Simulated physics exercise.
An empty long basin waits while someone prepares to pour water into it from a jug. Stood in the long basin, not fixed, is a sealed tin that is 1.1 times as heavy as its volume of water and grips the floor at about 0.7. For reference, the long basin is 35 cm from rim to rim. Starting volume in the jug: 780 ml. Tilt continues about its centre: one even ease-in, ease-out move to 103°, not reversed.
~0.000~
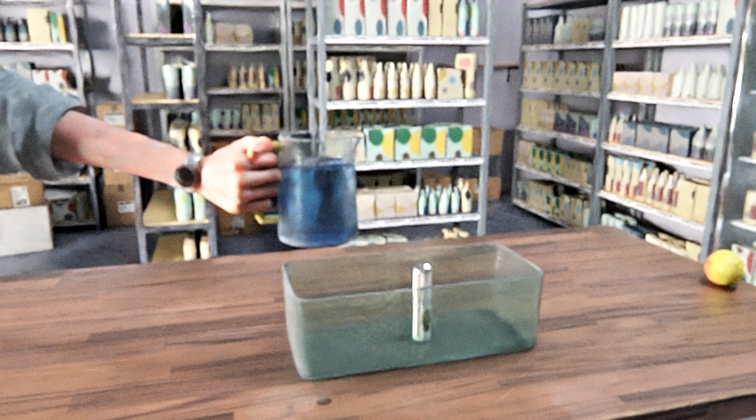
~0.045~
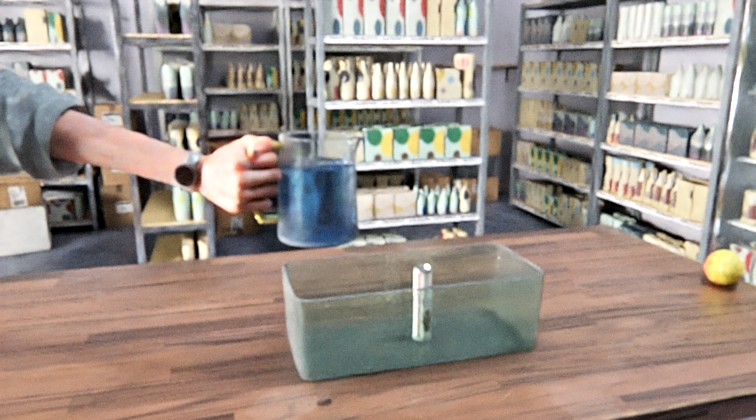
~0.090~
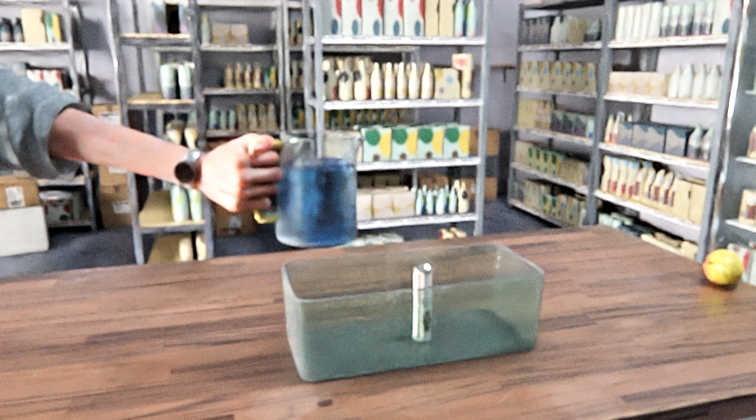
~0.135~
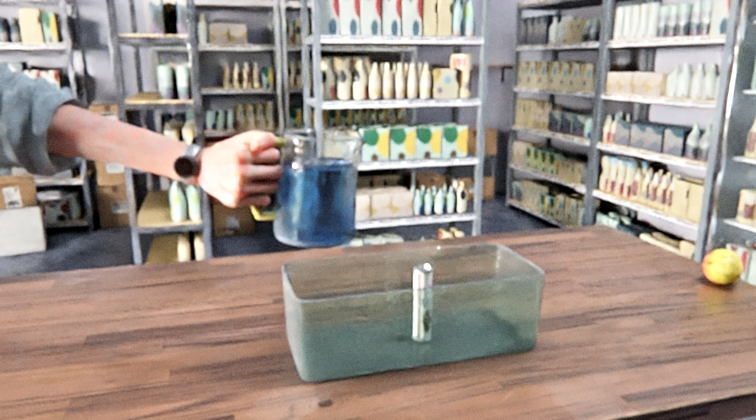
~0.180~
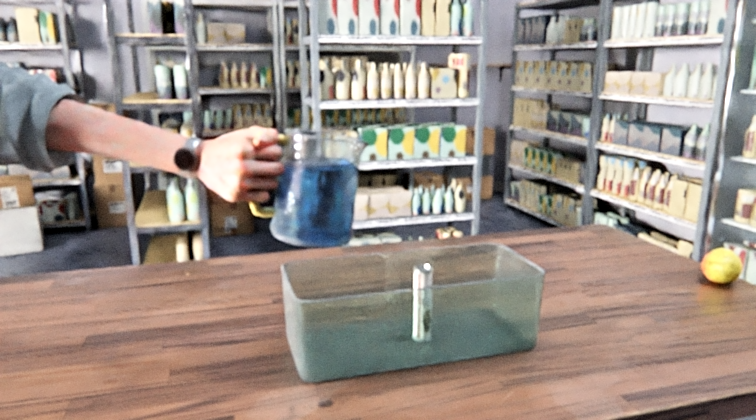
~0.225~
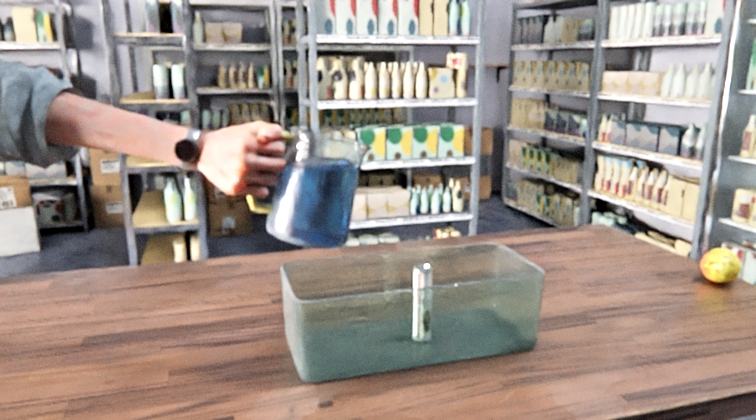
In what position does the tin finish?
It finishes knocked over.
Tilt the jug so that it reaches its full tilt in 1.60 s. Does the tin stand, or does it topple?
It tumbles over, then.
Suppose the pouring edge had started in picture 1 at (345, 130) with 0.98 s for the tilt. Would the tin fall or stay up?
It tumbles.
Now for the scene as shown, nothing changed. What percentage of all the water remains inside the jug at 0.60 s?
About 92 percent.
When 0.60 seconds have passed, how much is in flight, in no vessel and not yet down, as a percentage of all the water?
At that moment, about 8 percent.
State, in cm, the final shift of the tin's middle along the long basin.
It finishes around 10.0 cm from where it began.
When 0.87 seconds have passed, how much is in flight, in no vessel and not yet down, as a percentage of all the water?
Something like 22 per cent of the total.
By 0.60 s the tilt is 70° and 91 per cent is still to pour; the tin stands where it began.
By 0.87 s the tilt is 101° and 44 per cent is still to pour; the tin leans 14°.
By 1.15 s the tilt is 103° and 11 per cent is still to pour; the tin lies on its side.
By 1.46 s the tilt is 103° and 2 per cent is still to pour; the tin lies on its side.
At rest the tin lies on its side.
